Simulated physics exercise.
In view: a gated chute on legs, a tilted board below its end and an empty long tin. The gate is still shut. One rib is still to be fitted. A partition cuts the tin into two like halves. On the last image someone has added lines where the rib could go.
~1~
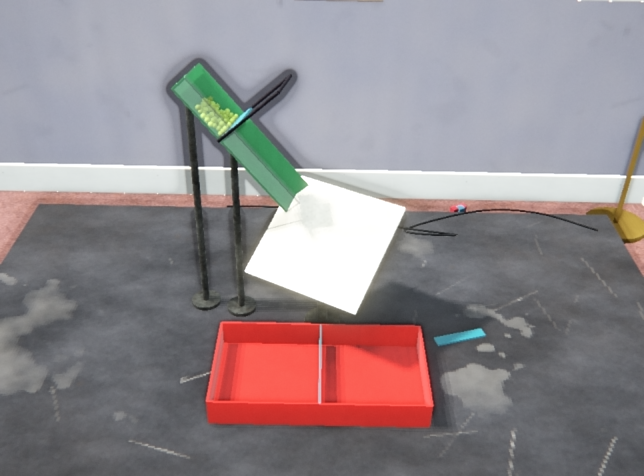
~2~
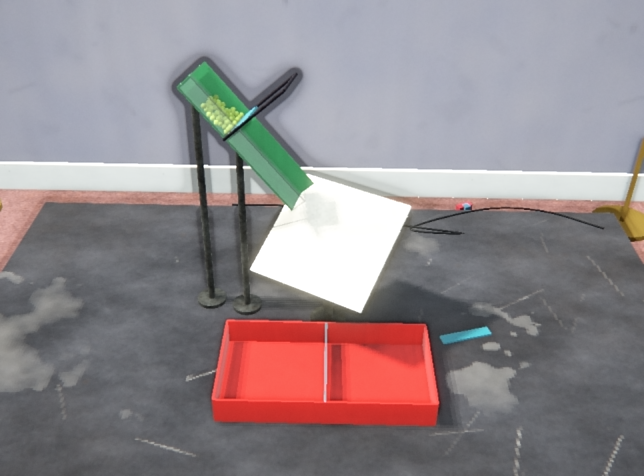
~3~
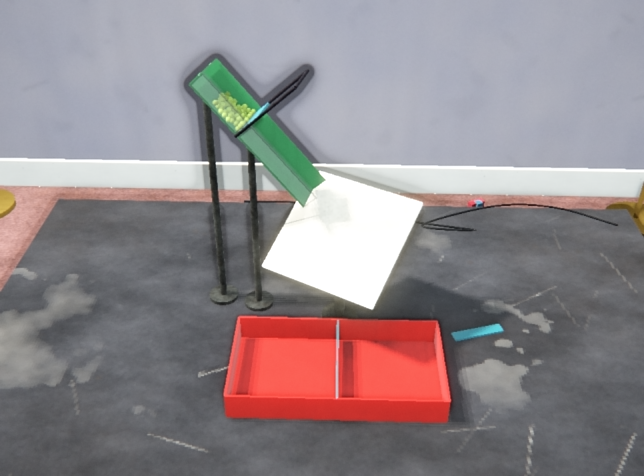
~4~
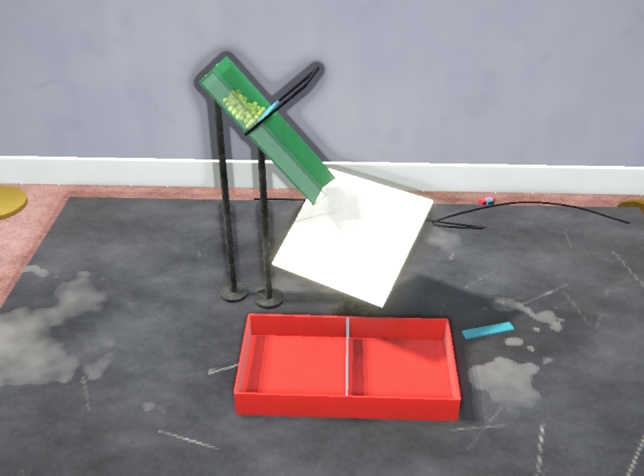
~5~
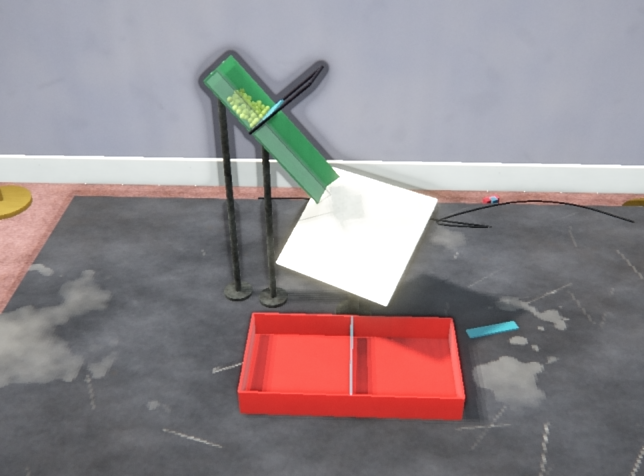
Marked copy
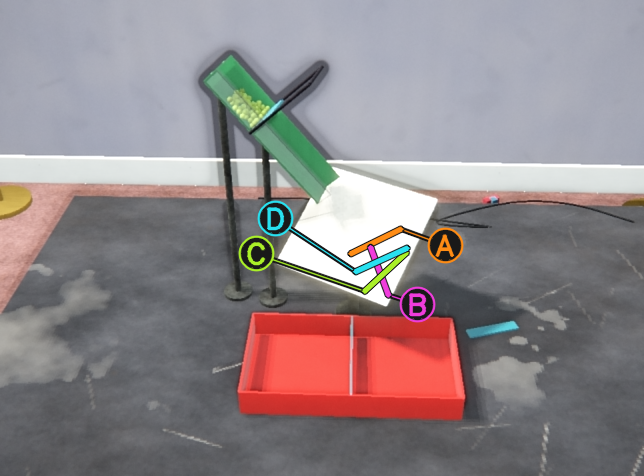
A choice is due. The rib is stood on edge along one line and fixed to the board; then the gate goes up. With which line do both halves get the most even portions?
Line B does it best.
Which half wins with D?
The left half.
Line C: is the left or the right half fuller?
The left half.
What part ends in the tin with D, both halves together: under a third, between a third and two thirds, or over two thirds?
Line D gives over two thirds.
On the marked copy, line A from (400, 229) to (350, 253); line B from (370, 247) to (388, 295); line C from (406, 252) to (364, 291); line D from (406, 248) to (355, 271).
If A is chosen, of what is caught, all but a few in the left half, only a few in the right.
If B is chosen, of what is caught, close to a third in the left half, close to two thirds in the right.
If C is chosen, of what is caught, all but a few in the left half, only a few in the right.
If D is chosen, of what is caught, all but a few in the left half, only a few in the right.
